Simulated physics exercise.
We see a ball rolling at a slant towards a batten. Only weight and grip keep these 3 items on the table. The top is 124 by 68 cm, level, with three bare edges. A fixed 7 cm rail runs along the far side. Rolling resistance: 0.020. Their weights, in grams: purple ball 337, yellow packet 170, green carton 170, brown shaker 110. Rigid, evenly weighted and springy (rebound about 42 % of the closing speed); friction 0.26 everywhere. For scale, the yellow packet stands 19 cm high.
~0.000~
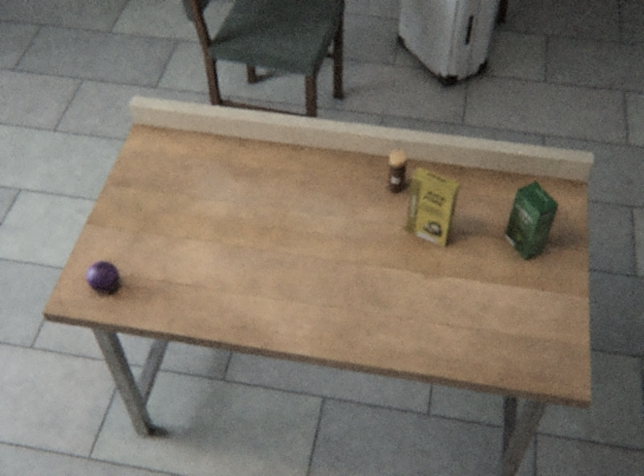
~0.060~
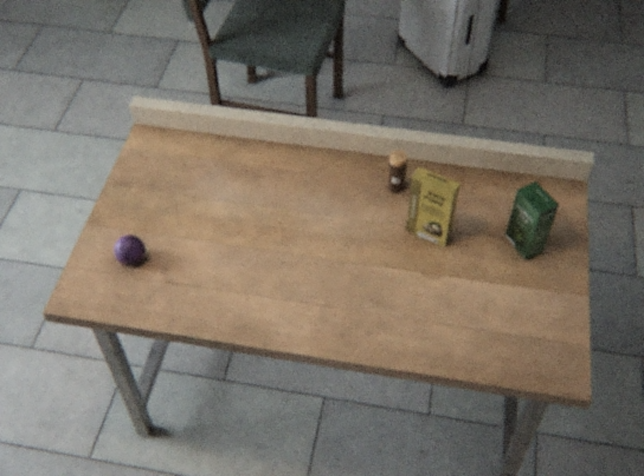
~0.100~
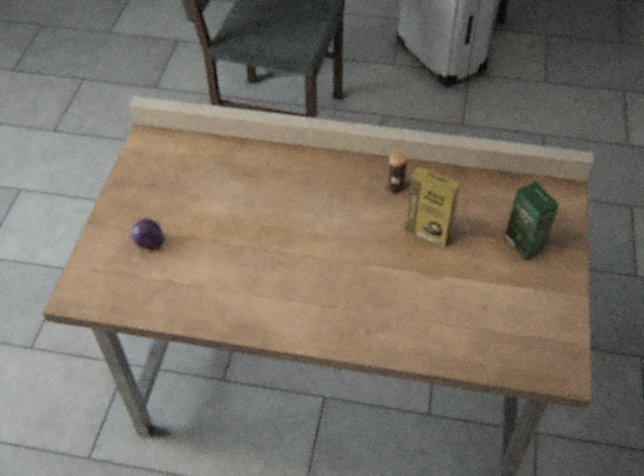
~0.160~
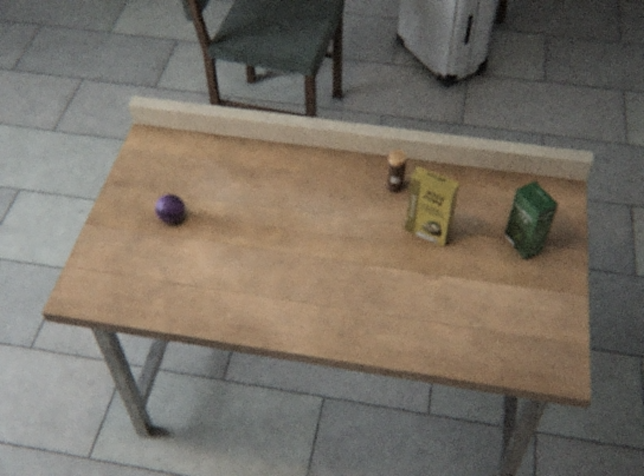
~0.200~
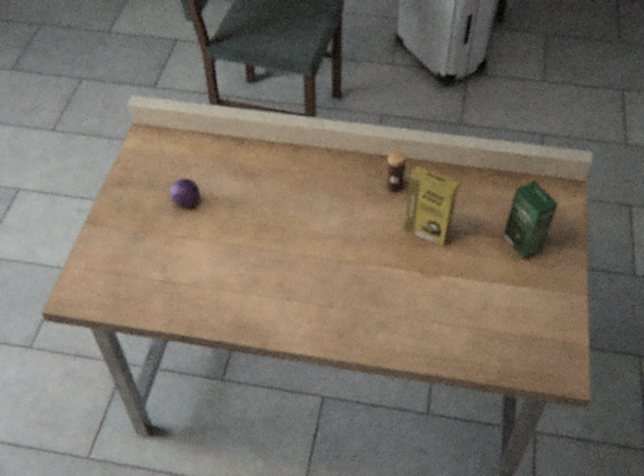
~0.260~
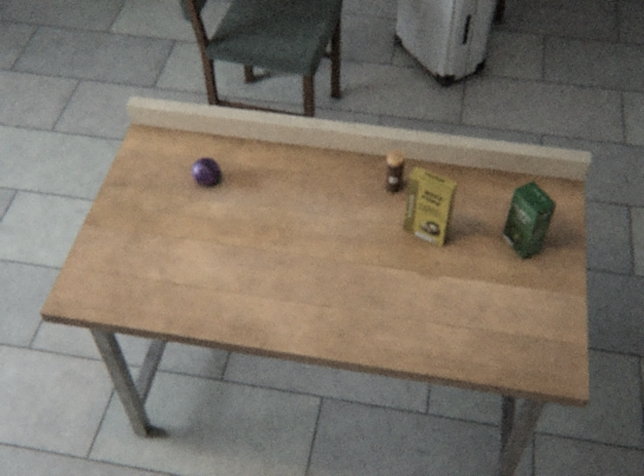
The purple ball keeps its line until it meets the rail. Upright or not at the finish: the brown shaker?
The brown shaker stays upright.
After 0.86 s, purple ball near (305, 185).
After 1.76 s, purple ball near (414, 250).
In the end (3.5 s), all 3 under 4 cm from the start. At the end, from the last picture's camera, brown shaker near (395, 171).
